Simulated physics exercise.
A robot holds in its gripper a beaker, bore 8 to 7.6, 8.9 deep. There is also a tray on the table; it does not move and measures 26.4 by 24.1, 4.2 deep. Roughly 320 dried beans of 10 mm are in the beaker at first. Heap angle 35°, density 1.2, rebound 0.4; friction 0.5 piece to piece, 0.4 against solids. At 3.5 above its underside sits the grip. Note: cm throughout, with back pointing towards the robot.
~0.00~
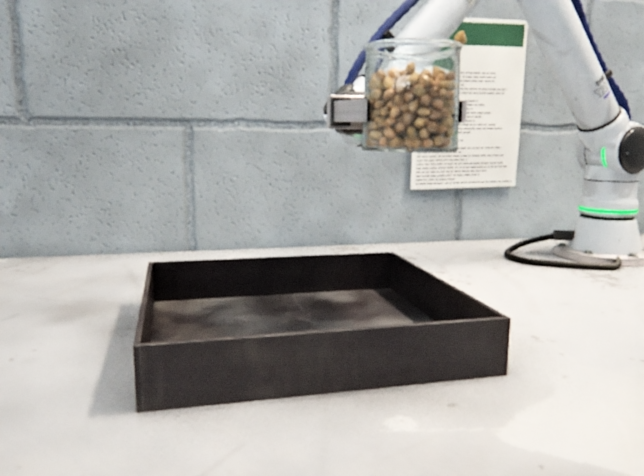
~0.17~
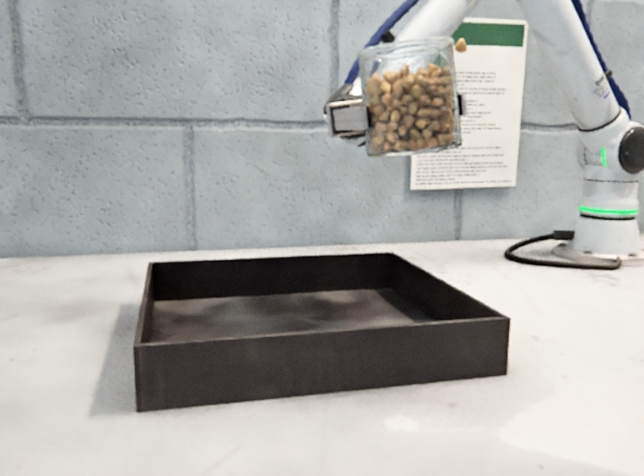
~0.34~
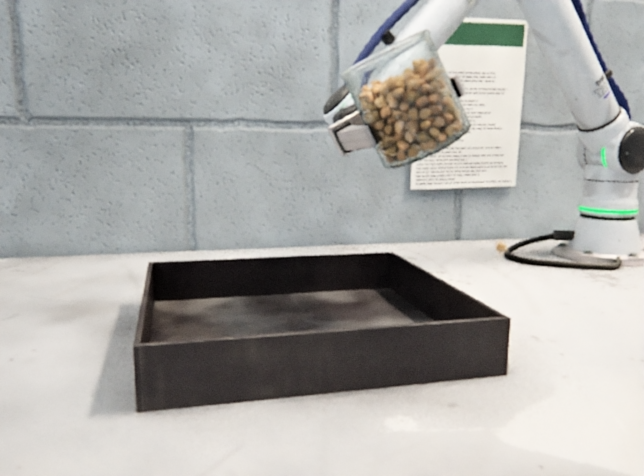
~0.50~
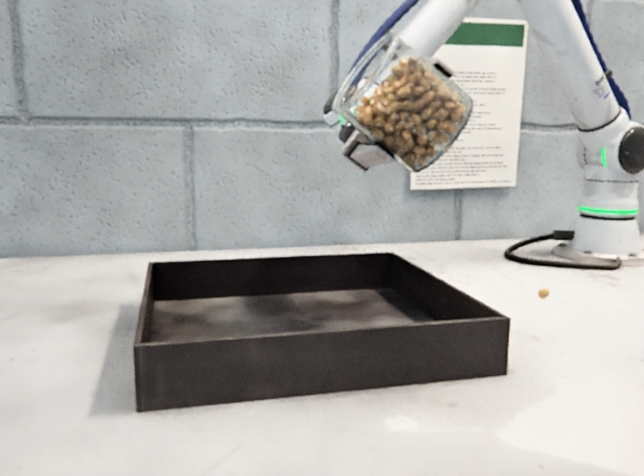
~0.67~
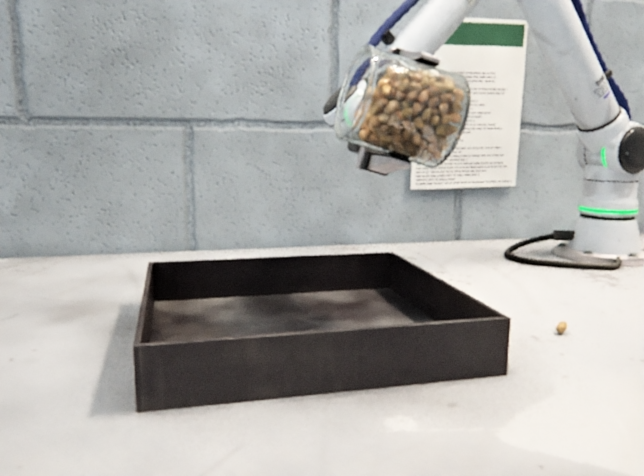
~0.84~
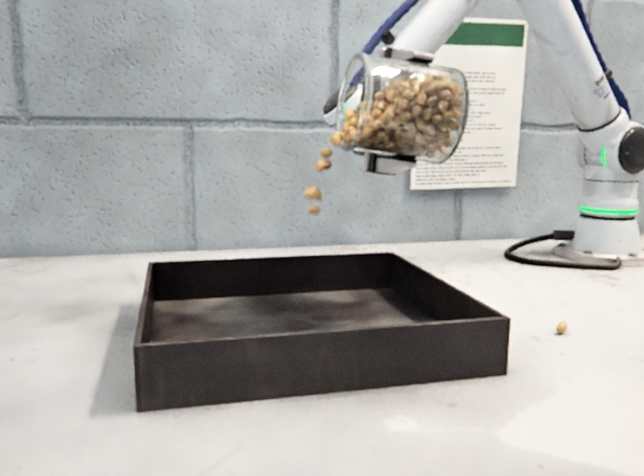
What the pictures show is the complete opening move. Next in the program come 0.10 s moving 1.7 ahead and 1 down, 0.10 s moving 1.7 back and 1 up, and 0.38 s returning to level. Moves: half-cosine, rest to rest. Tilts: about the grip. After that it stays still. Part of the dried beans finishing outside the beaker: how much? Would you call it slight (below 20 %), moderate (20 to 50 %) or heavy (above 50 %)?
I would call it slight.
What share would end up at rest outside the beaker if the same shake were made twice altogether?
15 %.
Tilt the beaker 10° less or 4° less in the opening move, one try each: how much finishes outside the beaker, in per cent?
It would be around 5 and 5 per cent.
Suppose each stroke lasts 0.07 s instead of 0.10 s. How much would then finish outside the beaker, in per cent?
Estimate: Near 15 per cent.
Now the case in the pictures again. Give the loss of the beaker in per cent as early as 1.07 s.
Some 5 per cent.
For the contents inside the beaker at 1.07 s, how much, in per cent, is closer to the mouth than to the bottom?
I'd guess about 40 percent of it.
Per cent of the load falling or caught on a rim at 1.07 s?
Estimated fraction: Near 3 %.
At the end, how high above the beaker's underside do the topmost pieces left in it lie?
The top sits some 8.0 cm up.
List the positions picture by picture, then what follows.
The first frame shows beaker middle at (411, 100), level; upper third of the load around (411, 87), from x 370 to 460, top at y 40; 324 in the beaker.
The second frame shows beaker middle at (410, 101), tilted 8° forward; upper third of the load around (411, 87), from x 370 to 460, top at y 45; 323 in the beaker, 1 in flight or on a rim.
The third frame shows beaker middle at (406, 102), tilted 29° forward; upper third of the load around (411, 89), from x 360 to 500, top at y 60; 323 in the beaker, 1 in flight or on a rim.
The fourth frame shows beaker middle at (403, 105), tilted 54° forward; upper third of the load around (414, 90), from x 360 to 545, top at y 60; 323 in the beaker, 1 in flight or on a rim.
The fifth frame shows beaker middle at (401, 108), tilted 75° forward; upper third of the load around (413, 91), from x 360 to 560, top at y 70; 323 in the beaker, 1 on the table or floor.
The sixth frame shows beaker middle at (401, 110), tilted 83° forward; upper third of the load around (420, 96), from x 310 to 560, top at y 75; 317 in the beaker, 1 on the table or floor, 6 in flight or on a rim.
After 1.07 s, tilted 82° forward, highest piece 23 above the table; 301 in the beaker, 11 in the tray, 1 on the table or floor, 11 in flight or on a rim.
After 1.30 s, tilted 18° forward, highest piece 25 above the table; 291 in the beaker, 28 in the tray, 1 on the table or floor, 4 in flight or on a rim.
After 1.62 s, level, highest piece 24 above the table; 291 in the beaker, 32 in the tray, 1 on the table or floor.
After 2.67 s, level, highest piece 24 above the table; 291 in the beaker, 32 in the tray, 1 on the table or floor.
At rest, 291 in the beaker, 32 in the tray, 1 on the table or floor. That is 10 % outside the beaker.
